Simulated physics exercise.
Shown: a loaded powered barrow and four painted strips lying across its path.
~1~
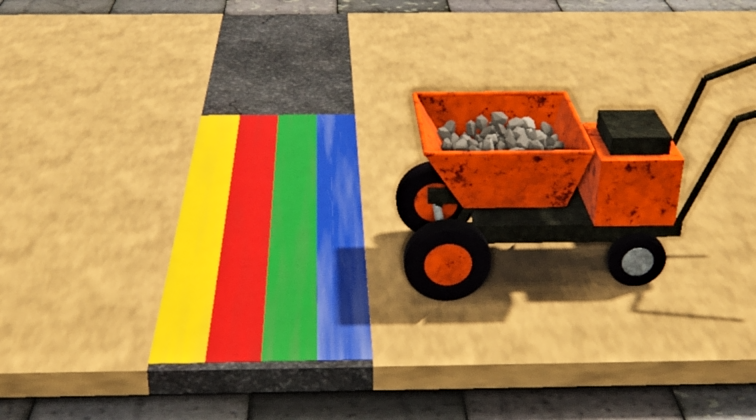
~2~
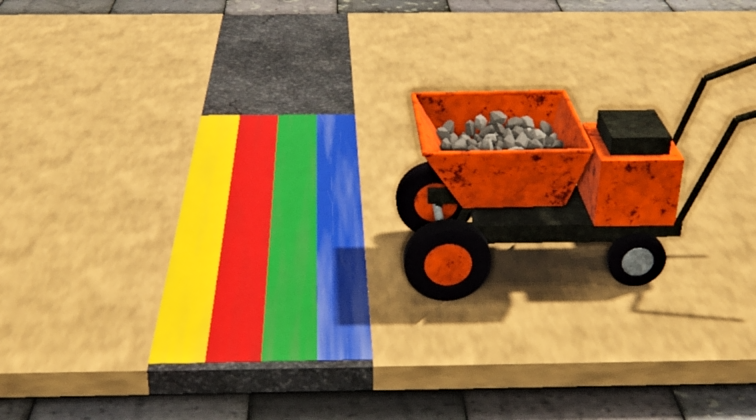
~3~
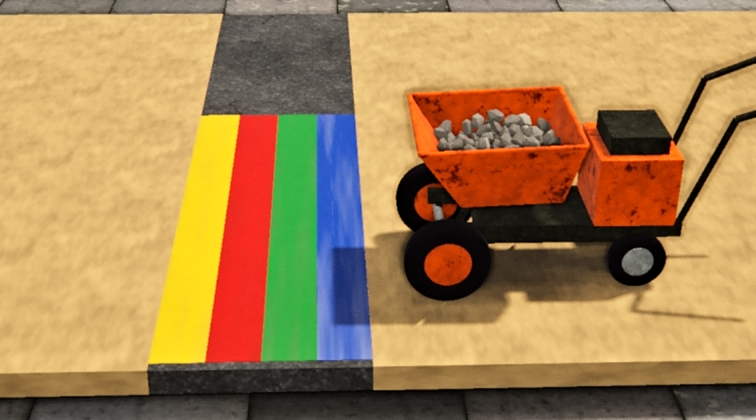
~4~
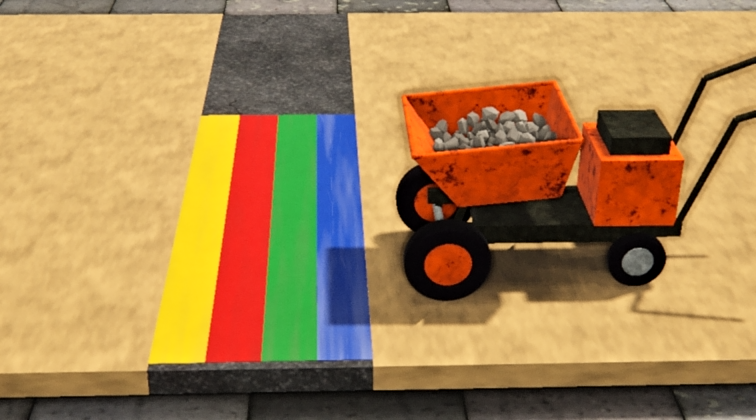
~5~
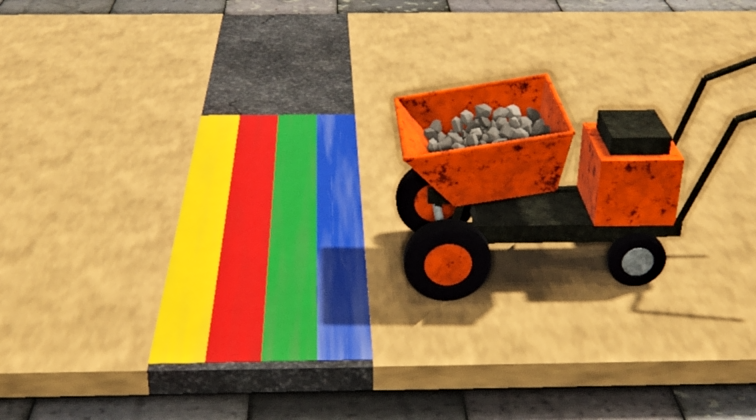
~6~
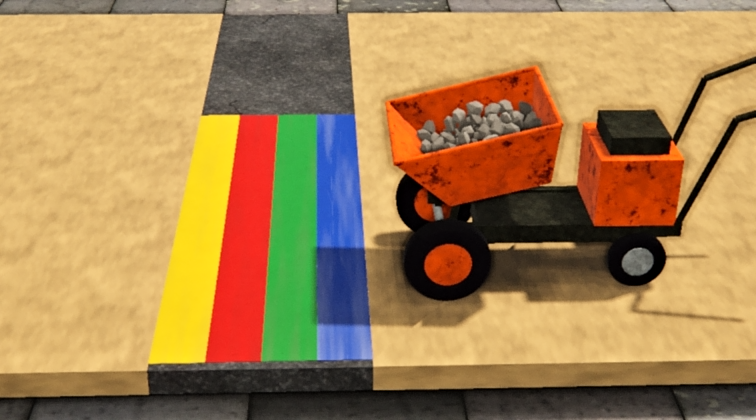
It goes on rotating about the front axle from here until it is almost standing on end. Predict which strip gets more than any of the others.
The green strip gets the most.
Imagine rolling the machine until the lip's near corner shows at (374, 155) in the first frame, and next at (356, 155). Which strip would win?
The strip in red the first time, that red strip the second time.
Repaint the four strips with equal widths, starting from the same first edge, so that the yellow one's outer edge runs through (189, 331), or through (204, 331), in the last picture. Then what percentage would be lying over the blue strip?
Roughly 10 per cent, then roughly 10 per cent.
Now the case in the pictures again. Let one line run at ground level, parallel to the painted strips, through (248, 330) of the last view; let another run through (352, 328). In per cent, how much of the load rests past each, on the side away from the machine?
The first comes to 20 per cent, the second to 100 per cent.
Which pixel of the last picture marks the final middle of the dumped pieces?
Close to (288, 262) in the last picture.
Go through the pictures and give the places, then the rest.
Lip of the skip near (426, 154), level; top of the load near (503, 150), broken stones; blue strip near (344, 324); green strip near (290, 325); red strip near (237, 326); yellow strip near (183, 327), in the first frame.
Lip of the skip near (425, 155), level; top of the load near (502, 149), in the second frame.
Lip of the skip near (420, 156), tipped barely; top of the load near (509, 143), in the third frame.
Lip of the skip near (414, 157), tipped barely; top of the load near (505, 140), in the fourth frame.
Lip of the skip near (406, 160), tipped a little; top of the load near (512, 135), in the fifth frame.
Lip of the skip near (396, 164), tipped a little; top of the load near (511, 132); blue strip near (344, 324); green strip near (290, 325); red strip near (237, 326); yellow strip near (183, 327), in the sixth frame.
Shortly afterwards, skip tipped steeply; the whole lot in the skip.
Next, skip tipped steeply; all but a few in the skip; a little over the green strip.
Some moments later, skip tipped right over; near a quarter in the skip; only a few over the blue strip; near a third over the green strip; near a quarter over the red strip; only a few over the yellow strip; only a few off the paint.
In the end, skip tipped right over; near a quarter over the blue strip; near half over the green strip; near a quarter over the red strip; a little over the yellow strip; only a few off the paint.
